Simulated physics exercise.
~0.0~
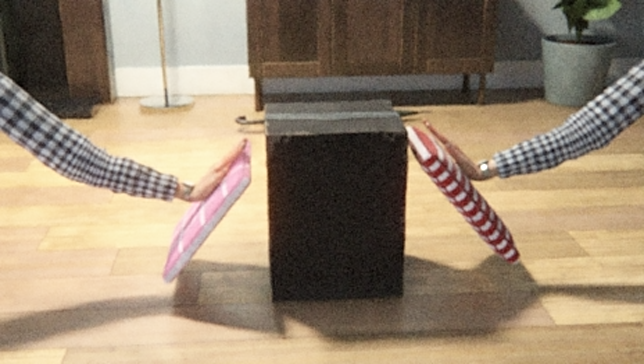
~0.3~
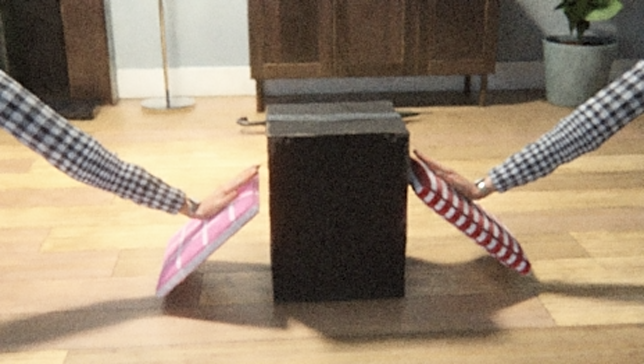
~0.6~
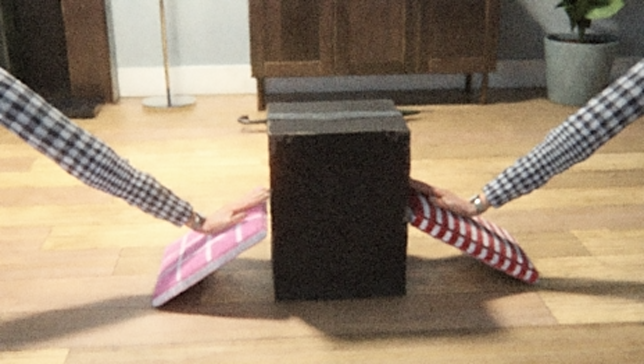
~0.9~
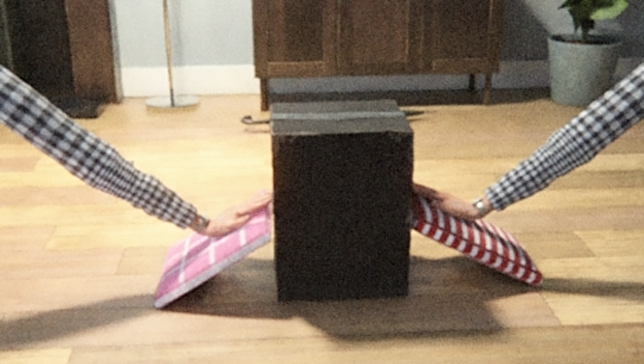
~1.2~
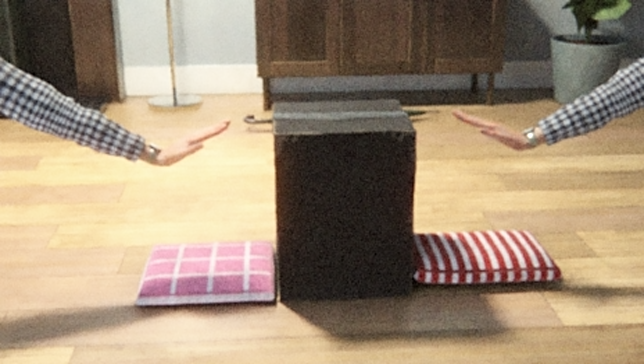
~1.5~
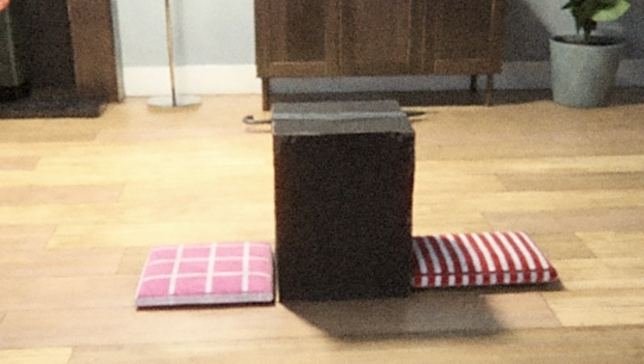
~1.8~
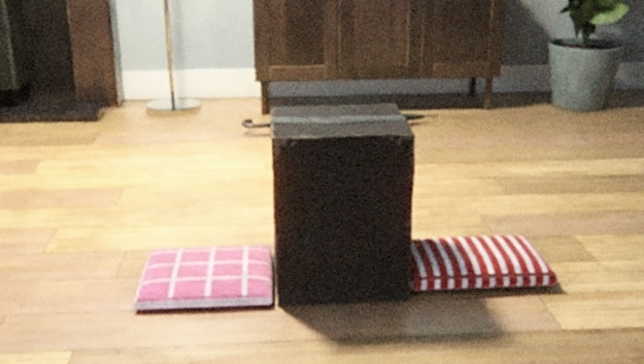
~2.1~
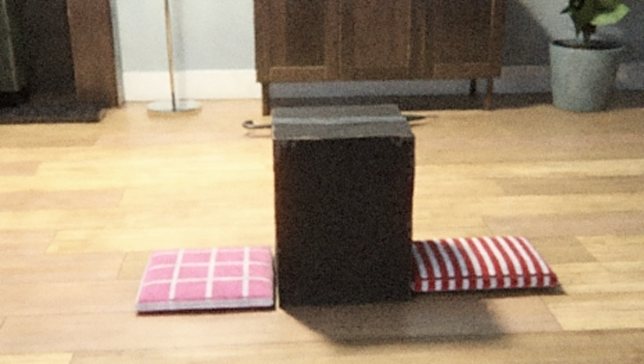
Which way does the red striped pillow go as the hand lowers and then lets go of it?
The red striped pillow moves down, sinking along the right side of the black box until it lies flat on the floor.
